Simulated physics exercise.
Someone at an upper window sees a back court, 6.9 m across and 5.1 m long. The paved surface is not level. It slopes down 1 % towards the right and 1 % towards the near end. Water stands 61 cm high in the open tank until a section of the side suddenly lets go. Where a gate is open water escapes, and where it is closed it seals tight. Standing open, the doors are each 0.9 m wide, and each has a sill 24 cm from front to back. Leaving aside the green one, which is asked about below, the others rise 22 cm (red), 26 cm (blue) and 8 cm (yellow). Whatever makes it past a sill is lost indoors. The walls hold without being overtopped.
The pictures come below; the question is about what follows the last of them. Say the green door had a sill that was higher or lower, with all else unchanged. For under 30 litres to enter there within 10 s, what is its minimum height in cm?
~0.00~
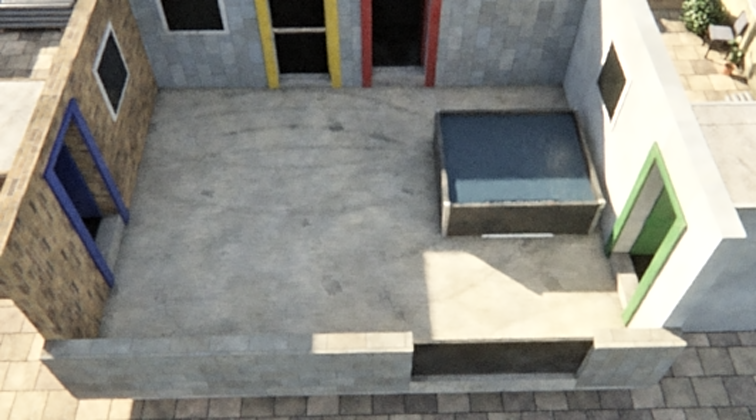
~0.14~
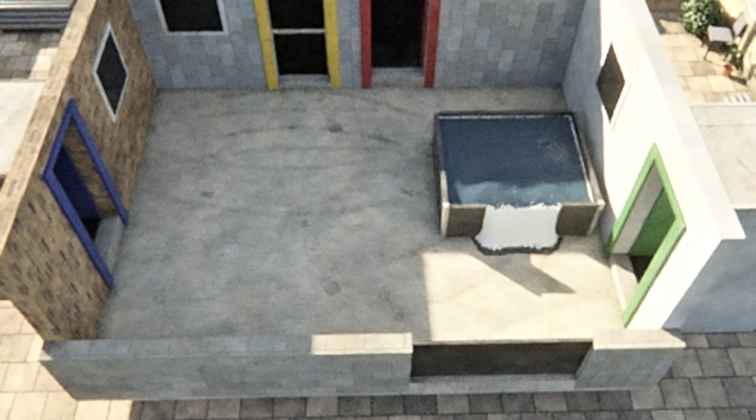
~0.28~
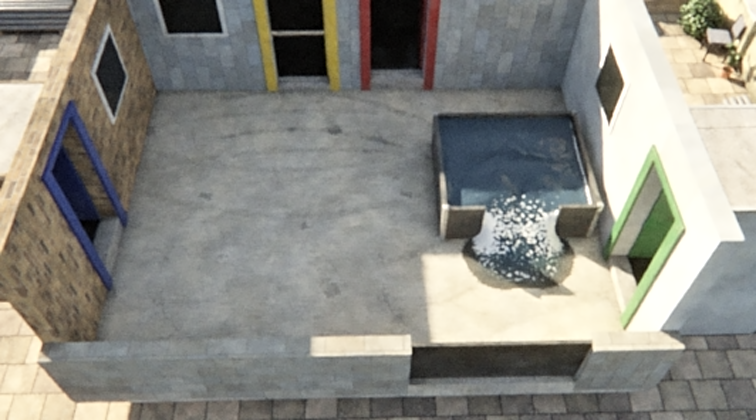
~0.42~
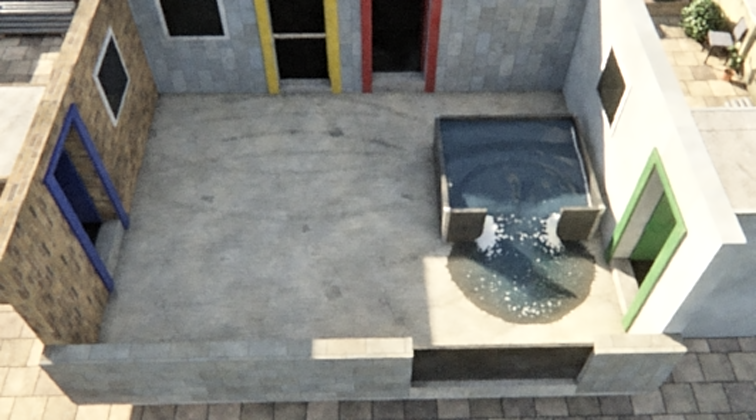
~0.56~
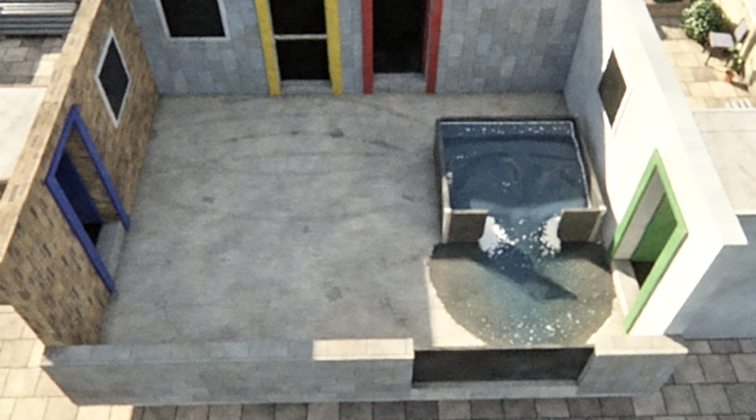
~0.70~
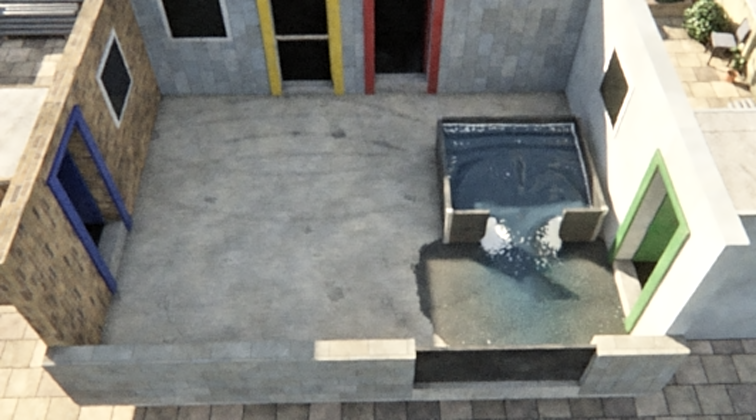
Its minimum height would be about 17 cm.
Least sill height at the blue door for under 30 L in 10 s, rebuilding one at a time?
For blue, a step near 6.5 cm.
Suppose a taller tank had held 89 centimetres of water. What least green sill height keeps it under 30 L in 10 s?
You'd need a step of close to 27 cm.
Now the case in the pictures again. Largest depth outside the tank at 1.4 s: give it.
50 cm.
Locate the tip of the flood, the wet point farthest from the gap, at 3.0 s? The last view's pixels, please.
The tip of the flood lies near (93, 376).
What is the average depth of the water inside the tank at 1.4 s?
I'd put it near 41 cm.
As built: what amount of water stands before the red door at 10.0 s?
Depth: Near 5.0 cm.
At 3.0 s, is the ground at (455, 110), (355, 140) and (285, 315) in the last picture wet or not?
In the order asked: Untouched, untouched, soaked.
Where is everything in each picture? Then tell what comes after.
The first frame shows still water, 61 cm deep, in the open tank at (514, 158); the green door at (639, 244) is dry.
In the second frame, the front is at (485, 249), 0.3 m from the gap at (518, 225); 0.3 m2 of floor is wet, 61 cm left at the back.
In the third frame, the gap is at (517, 228), the front 0.8 m out at (502, 283); the back of the open tank holds 61 cm.
In the fourth frame, the front is at (513, 317), 1.3 m from the gap at (518, 230); 1.9 m2 of floor is wet, 60 cm left at the back.
In the fifth frame, water pours out at (519, 231) and has run 1.9 m, to a hidden place; about 5 cm deep outside, 54 cm at the back.
In the sixth frame, the gap is at (521, 230), the front 2.0 m out at a hidden place; the back of the open tank holds 52 cm; water is at the green door at (642, 251).
After 1.4 s water covers 15 % of the floor, deepest (50 cm) near (636, 368); 14 cm at the green door, 0 litres in over its 15 cm sill.
After 3.0 s water covers 40 % of the floor, deepest (28 cm) near (622, 368); 21 cm at the green door, 32 litres in over its 15 cm sill.
After 10.0 s water covers 95 % of the floor, deepest (12 cm) near (608, 368); 11 cm at the green door, 50 litres in over its 15 cm sill.
At the green door as built, the water arrived by 0.7 s and peaked near 24 cm at 2.4 s.
With a sill of 14 cm, 60 litres would have come in within the 10 s; with 19 cm, 20 litres. So under 30 litres takes about 17 cm.
